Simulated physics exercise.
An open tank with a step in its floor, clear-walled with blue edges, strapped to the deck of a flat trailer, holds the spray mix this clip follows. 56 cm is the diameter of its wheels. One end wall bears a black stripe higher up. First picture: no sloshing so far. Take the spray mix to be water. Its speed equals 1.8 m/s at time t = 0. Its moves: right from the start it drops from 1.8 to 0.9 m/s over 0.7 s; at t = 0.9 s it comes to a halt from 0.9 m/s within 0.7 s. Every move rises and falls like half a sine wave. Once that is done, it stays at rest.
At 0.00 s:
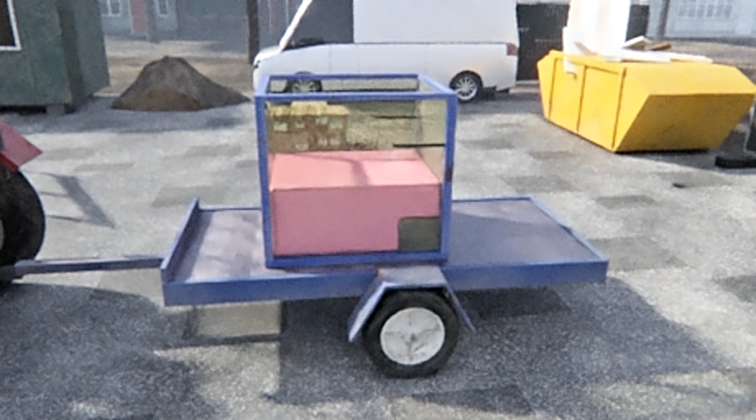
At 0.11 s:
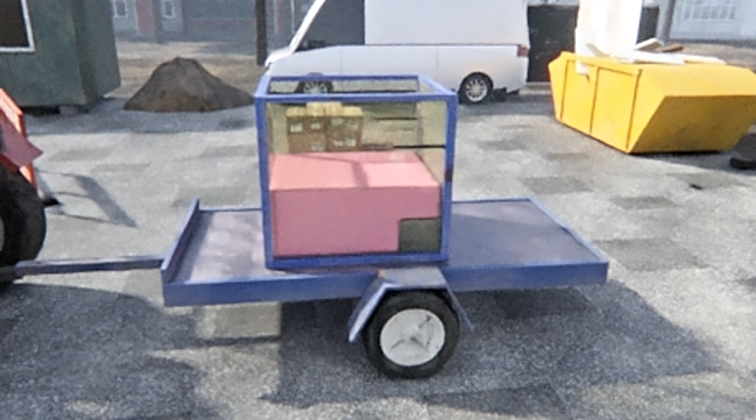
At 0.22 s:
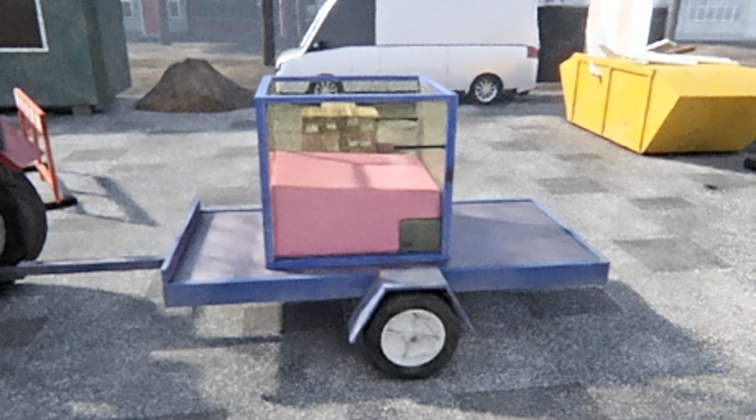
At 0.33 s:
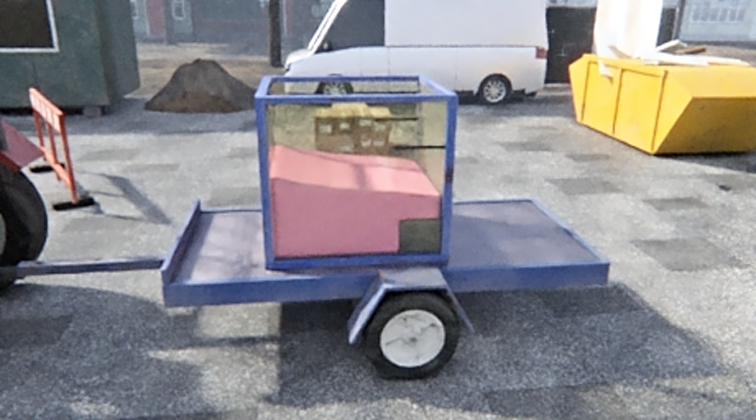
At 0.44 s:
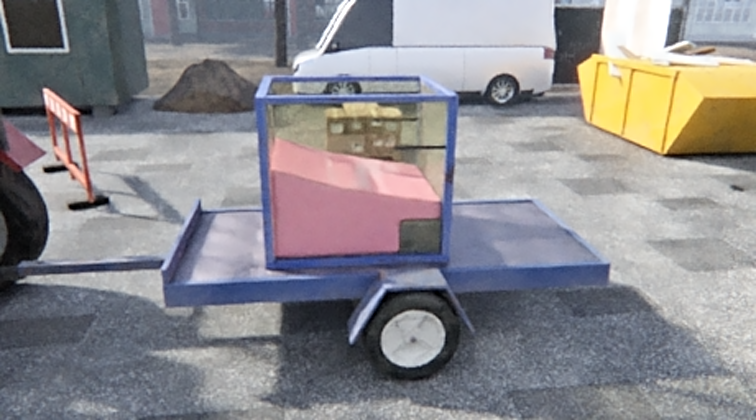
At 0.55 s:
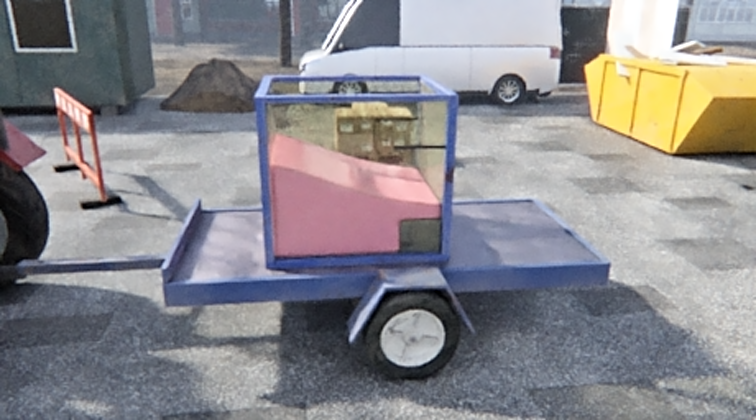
Pink liquid in a clear, blue-edged tank lies level at first, then heaps up steadily towards the left end and sinks at the right. The tank rides on a blue flatbed trailer in a grey paved yard, seen from the side by a view that keeps pace with it. Behind, a dark green cabin, dirt mound, white van and yellow skip slide rightward, while an orange barrier appears at left.
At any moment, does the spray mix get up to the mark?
Yes.
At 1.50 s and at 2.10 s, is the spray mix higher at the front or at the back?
Tilt: Towards the fore end, then towards the aft end.
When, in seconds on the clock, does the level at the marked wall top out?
It peaks at roughly 2.3 s.
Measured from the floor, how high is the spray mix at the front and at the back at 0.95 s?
The surface sits near 42 cm in front and near 38 cm at the rear.
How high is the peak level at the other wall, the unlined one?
It reaches around 58 cm at most.
After 0.95 s it stands 39 cm high behind and 42 cm in front; all of it is still inside.
After 1.50 s it stands 37 cm high behind and 50 cm in front; all of it is still inside.
After 2.10 s it stands 46 cm high behind and 41 cm in front; all of it is still inside.
After 4.59 s the waves are smaller; the highest at the back wall was 72 cm, at 2.35 s, against a line at 66 cm.
